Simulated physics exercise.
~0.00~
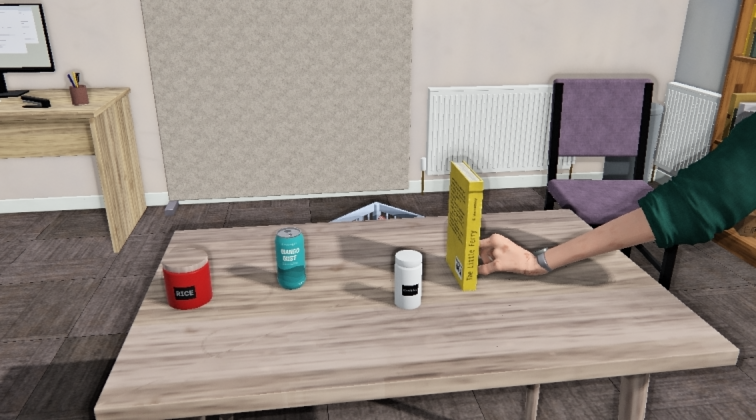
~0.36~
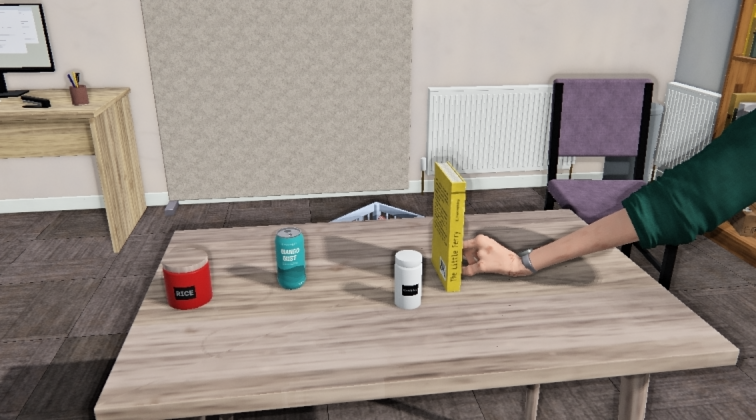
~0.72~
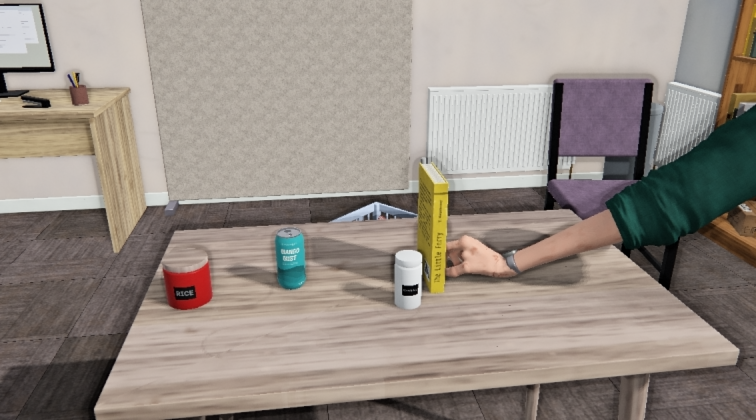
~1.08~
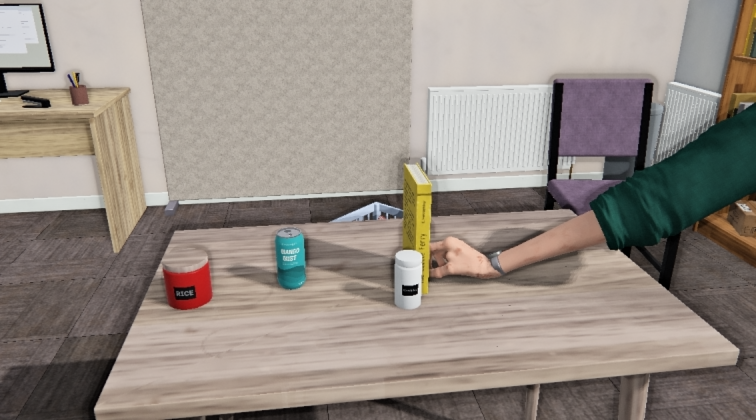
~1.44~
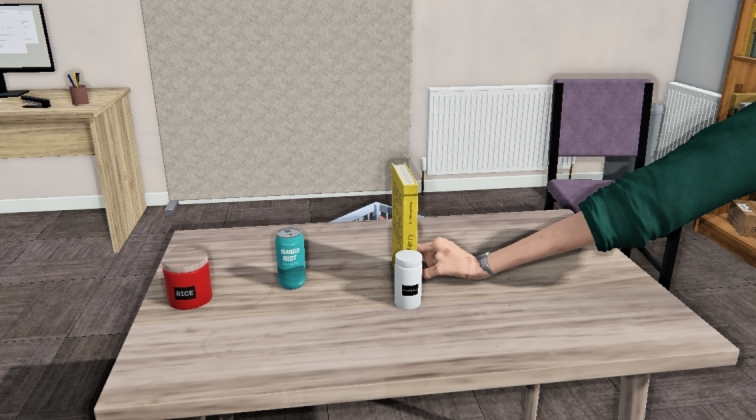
A yellow book stands upright on a wooden table, with a hand in a green sleeve reaching in from the right to touch its side near the bottom. A red jar, a turquoise can and a white shaker stand to its left. The hand pushes the book slowly to the left, and it slides a little while staying upright. It keeps moving left, passing behind the white shaker, which partly hides it. At the end the book still stands, behind the shaker, and the other items have not moved.
